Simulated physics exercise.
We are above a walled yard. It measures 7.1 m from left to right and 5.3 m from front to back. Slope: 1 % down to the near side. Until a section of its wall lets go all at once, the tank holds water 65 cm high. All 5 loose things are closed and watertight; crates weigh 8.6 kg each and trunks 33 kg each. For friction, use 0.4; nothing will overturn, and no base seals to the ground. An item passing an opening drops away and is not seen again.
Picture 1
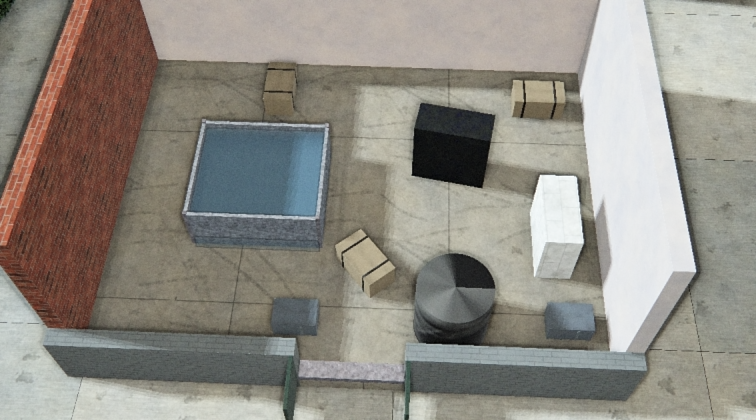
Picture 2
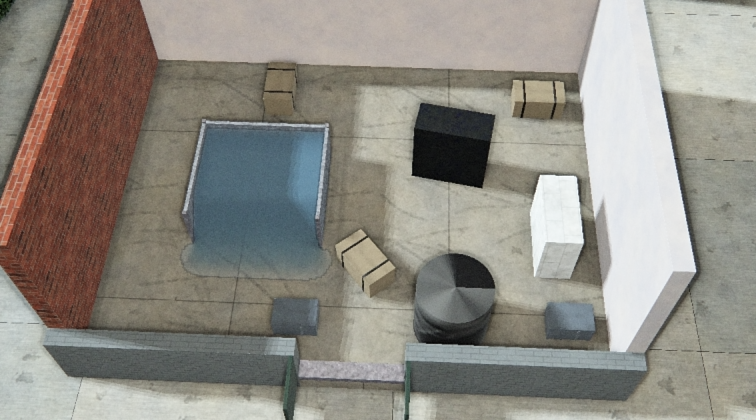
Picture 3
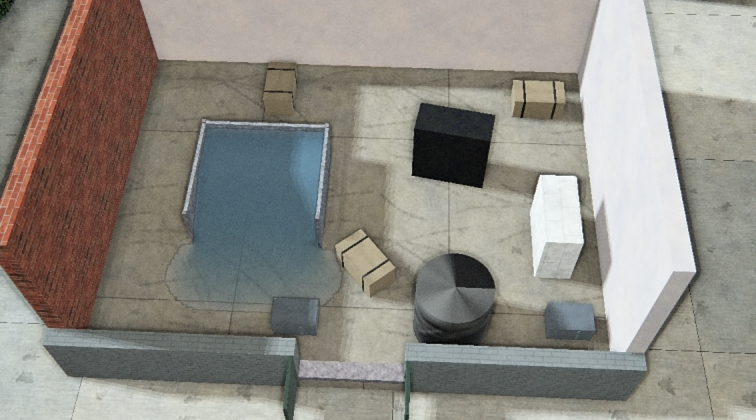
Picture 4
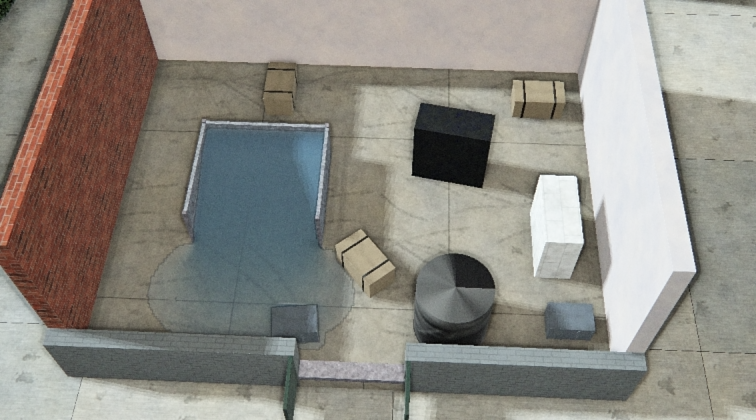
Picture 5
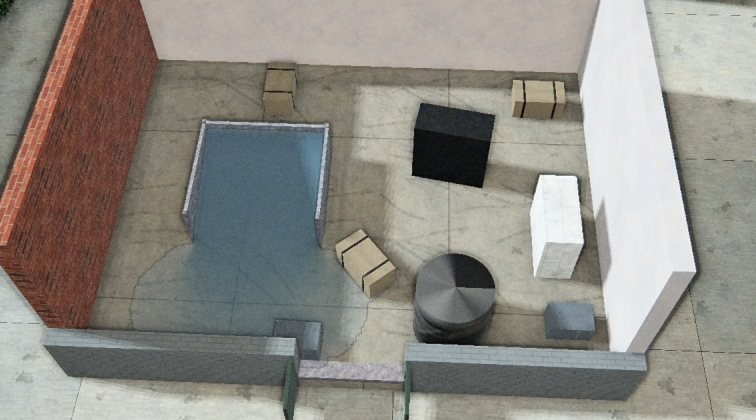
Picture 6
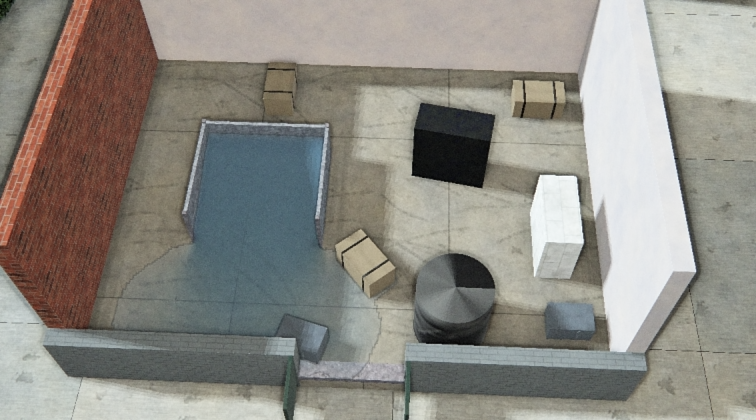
In a walled yard, the front side of a raised water tank disappears and water spreads across the floor toward the front wall, then around a small grey block, which shifts slightly forward and turns while the other objects stay put.
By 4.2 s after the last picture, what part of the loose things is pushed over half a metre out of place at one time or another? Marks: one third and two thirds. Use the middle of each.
My guess is the low band, short of a third.
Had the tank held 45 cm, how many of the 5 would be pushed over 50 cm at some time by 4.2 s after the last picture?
It would come to 1 of them.
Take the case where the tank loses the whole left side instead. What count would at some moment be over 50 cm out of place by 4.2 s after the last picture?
You'd get 3 in that case.
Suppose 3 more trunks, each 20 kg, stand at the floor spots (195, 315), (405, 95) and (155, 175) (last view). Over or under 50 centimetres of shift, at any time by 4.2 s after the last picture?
Answers in order are crosses the line, does not cross and crosses the line.
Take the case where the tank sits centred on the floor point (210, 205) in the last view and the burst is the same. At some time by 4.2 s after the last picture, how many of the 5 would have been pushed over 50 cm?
In that case 2 of them.
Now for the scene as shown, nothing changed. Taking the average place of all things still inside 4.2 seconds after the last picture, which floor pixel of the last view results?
Somewhere near (434, 193).
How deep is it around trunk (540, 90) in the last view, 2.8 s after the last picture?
About 0 cm.
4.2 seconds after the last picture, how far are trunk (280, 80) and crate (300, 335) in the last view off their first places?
In sequence, it comes out as 0 cm for the first and washed out for the second.
Then, 0.4 s after the last picture 1 of 5 are over 50 cm from their spots; 1 afloat.
Then, 1.5 s after the last picture 1 of 5 are over 50 cm from their spots; 0 afloat.
Then, 2.8 s after the last picture 1 of 5 are over 50 cm from their spots; 0 afloat.
Then, 4.2 s after the last picture 1 of 5 are over 50 cm from their spots, and 1 have been at some point; 0 afloat.
